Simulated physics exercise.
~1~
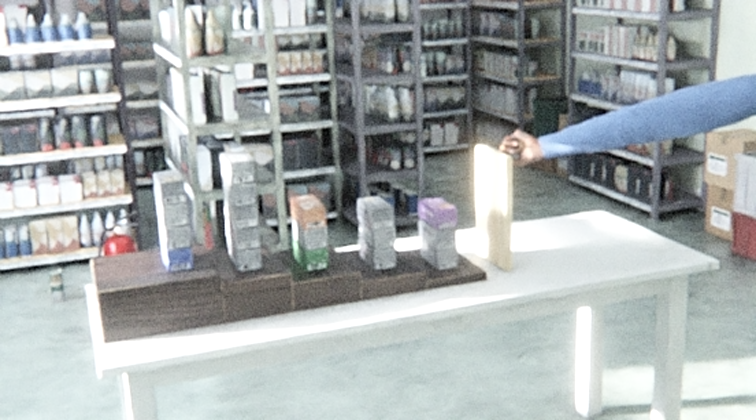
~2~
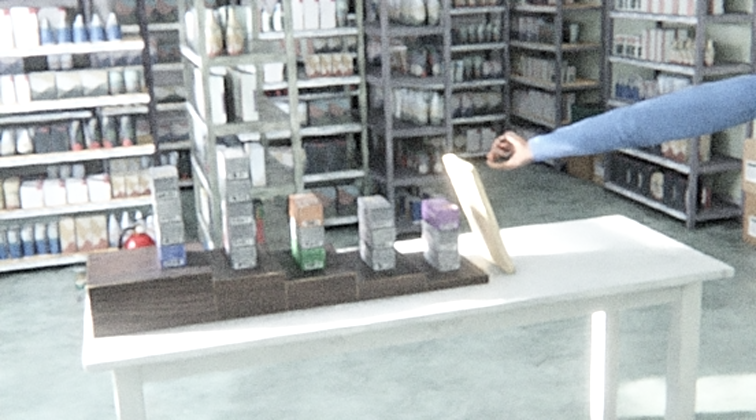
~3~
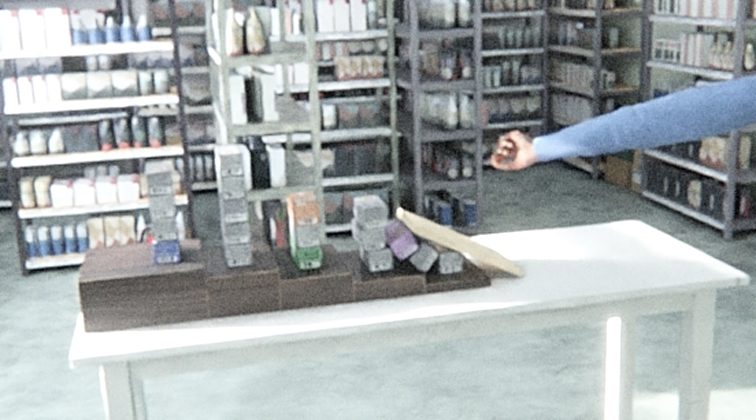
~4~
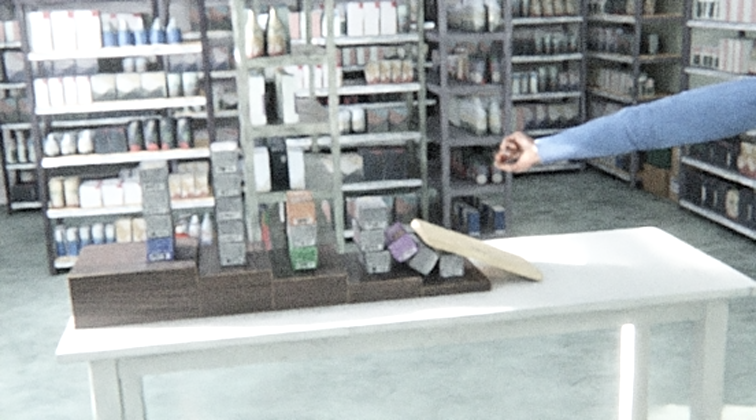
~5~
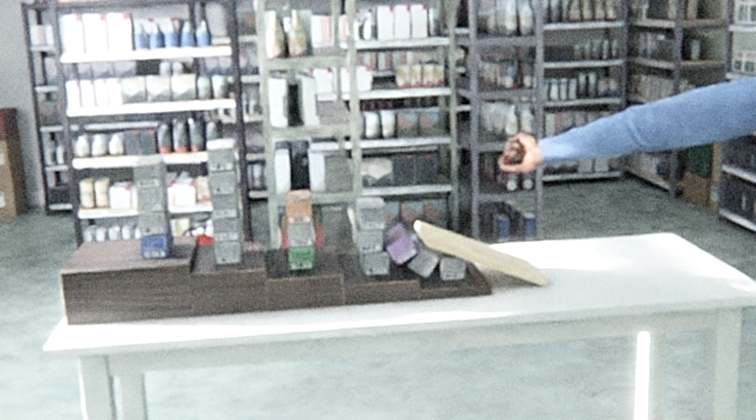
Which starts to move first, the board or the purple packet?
The board starts to move first, leaning left while the purple packet is still in place. The purple packet moves only afterwards.
